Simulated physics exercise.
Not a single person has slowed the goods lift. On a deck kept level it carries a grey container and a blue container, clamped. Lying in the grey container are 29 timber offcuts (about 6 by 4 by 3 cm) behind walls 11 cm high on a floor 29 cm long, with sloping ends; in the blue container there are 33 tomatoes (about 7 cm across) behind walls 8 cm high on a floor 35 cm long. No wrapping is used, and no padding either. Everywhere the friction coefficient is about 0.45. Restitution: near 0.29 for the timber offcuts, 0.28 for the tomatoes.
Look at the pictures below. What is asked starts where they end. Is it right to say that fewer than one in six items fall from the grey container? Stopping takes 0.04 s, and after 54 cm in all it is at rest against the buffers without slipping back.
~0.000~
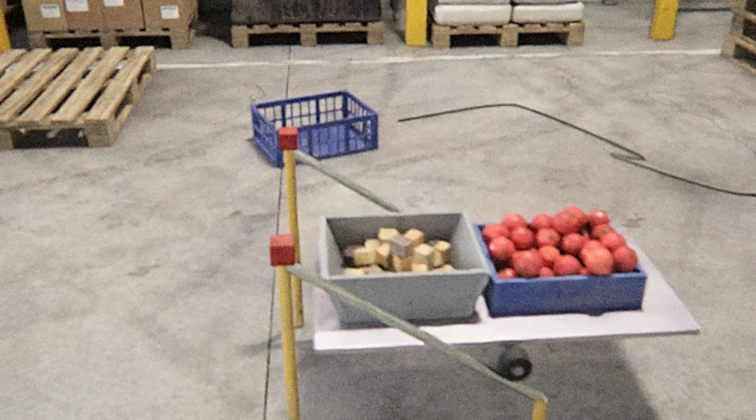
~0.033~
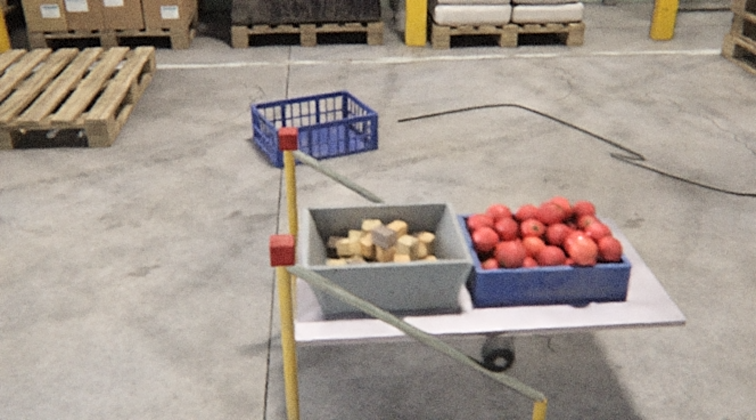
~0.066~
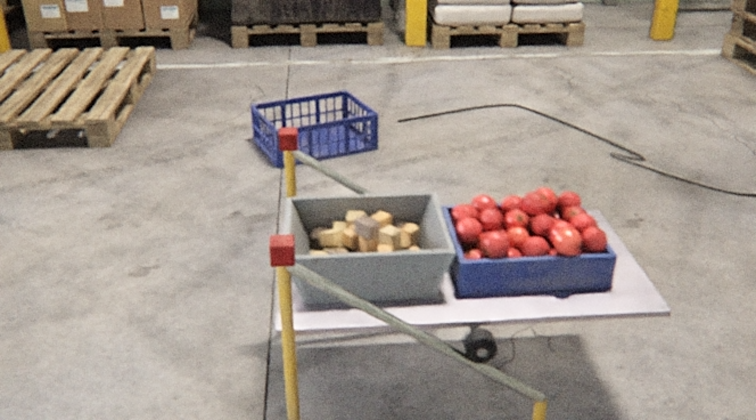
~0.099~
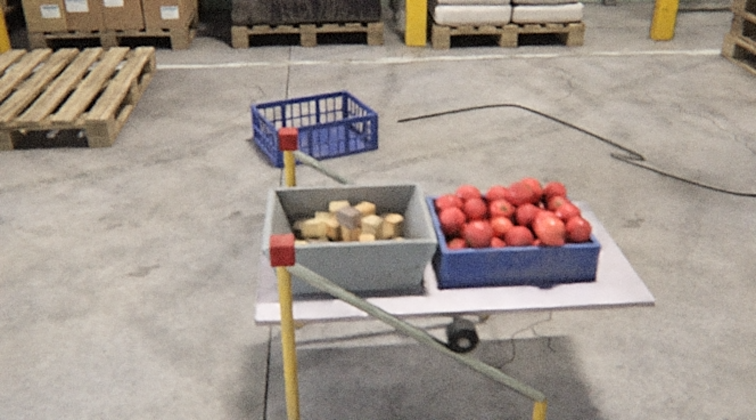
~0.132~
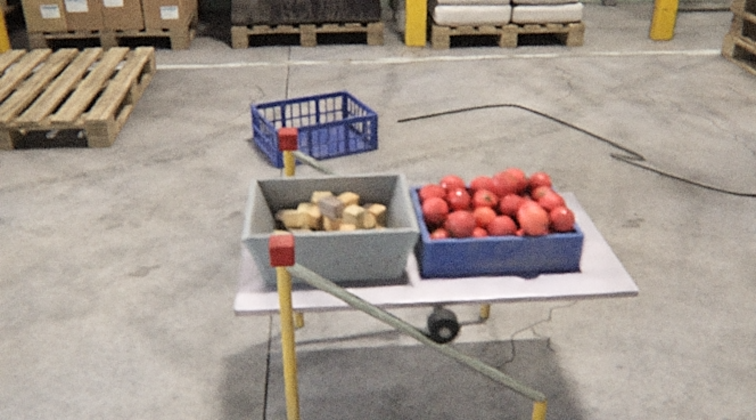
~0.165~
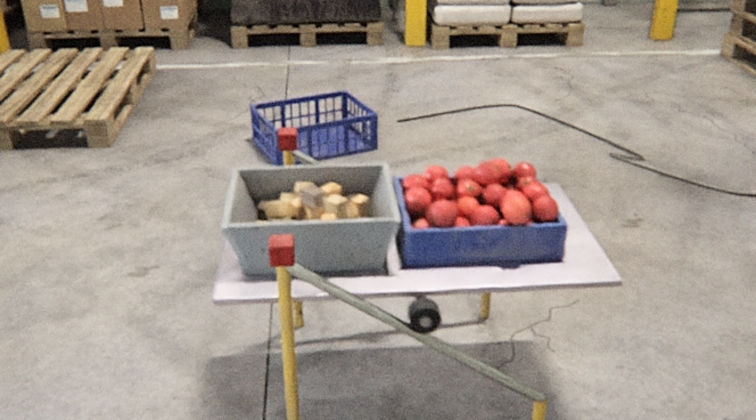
Honestly, the fraction that gets out fails to make a sixth.
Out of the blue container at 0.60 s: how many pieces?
Out so far from the blue container: Around 6.
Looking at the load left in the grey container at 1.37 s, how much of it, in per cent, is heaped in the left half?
Share in that half: About 90 %.
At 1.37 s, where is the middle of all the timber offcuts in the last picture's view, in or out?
Centre approx. (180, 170).
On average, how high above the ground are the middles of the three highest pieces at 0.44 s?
On average they sit about 82 cm high.
After 0.32 s, the buffers are touched.
After 0.44 s, grey container 29 in, 0 out and blue container 31 in, 2 out.
After 0.60 s, grey container 27 in, 2 out and blue container 27 in, 6 out.
After 0.82 s, grey container 27 in, 2 out and blue container 27 in, 6 out.
Final count (at 1.37 s), grey container 27 in, 2 out and blue container 27 in, 6 out. Asked share, 2 of 29, 7 per cent.
